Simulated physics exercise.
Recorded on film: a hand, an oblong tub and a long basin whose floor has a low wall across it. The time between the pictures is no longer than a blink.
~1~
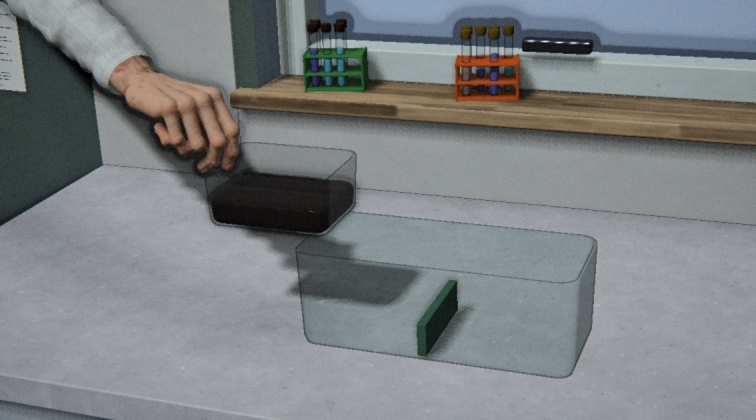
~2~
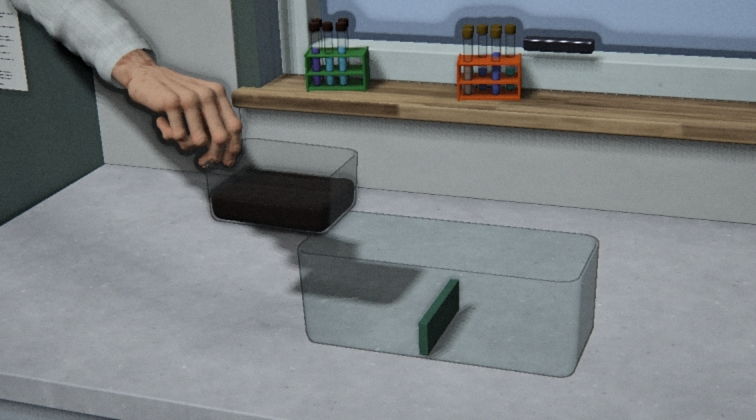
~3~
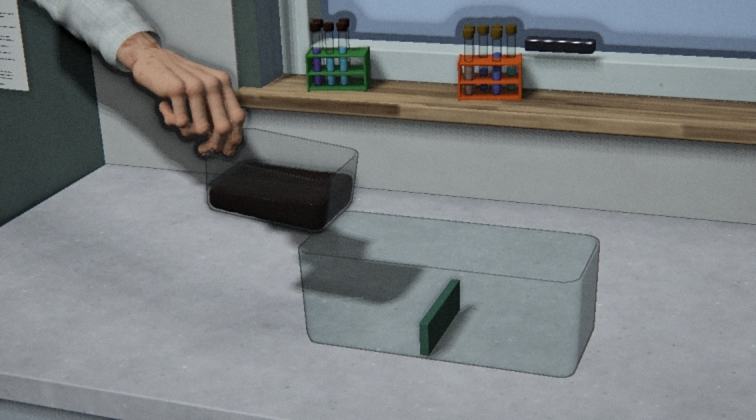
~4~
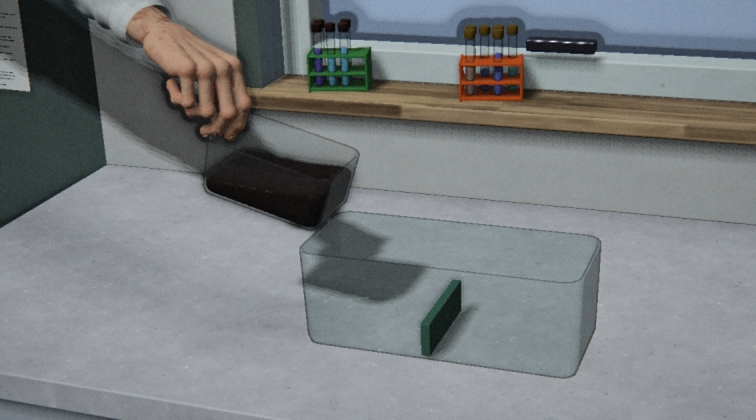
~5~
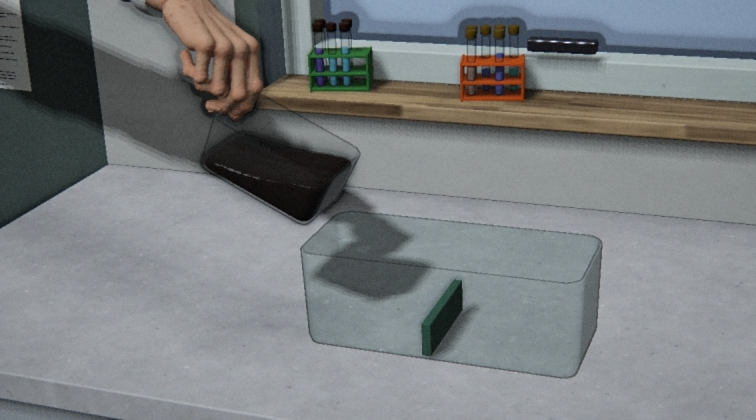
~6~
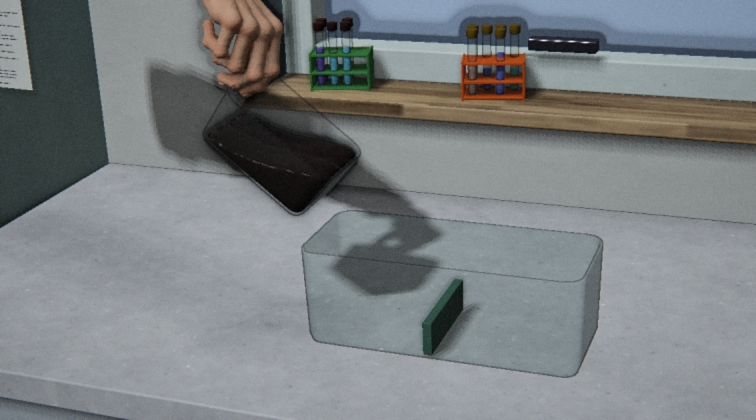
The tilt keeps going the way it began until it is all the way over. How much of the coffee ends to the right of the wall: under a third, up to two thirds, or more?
Smaller than a third.
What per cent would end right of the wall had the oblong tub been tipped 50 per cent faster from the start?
Roughly 35 %.
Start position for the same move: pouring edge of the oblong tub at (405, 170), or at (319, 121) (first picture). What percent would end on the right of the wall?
It works out to around 85 % and then around 10 %.
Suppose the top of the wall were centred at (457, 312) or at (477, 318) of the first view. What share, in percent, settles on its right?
Record: Case 1 near 15 %, case 2 near 20 %.
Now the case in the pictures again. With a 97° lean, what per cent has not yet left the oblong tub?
Near 25 percent is still in there.
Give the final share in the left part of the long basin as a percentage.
Around 75 %.
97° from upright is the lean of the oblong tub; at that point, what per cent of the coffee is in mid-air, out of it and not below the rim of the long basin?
Around 50 percent.
A moment on, the oblong tub is tipped on its side and 24 per cent is still to pour, 23 is left of the wall and 0 right of it.
Next, the oblong tub is tipped right over and 2 per cent is still to pour, 69 is left of the wall and 19 right of it.
Then the oblong tub is tipped right over and 0 per cent is still to pour, 78 is left of the wall and 19 right of it.
Later the oblong tub is tipped right over and 0 per cent is still to pour, 77 is left of the wall and 20 right of it.
In the end 77 per cent lies left of the wall, 20 right of it and 3 outside.
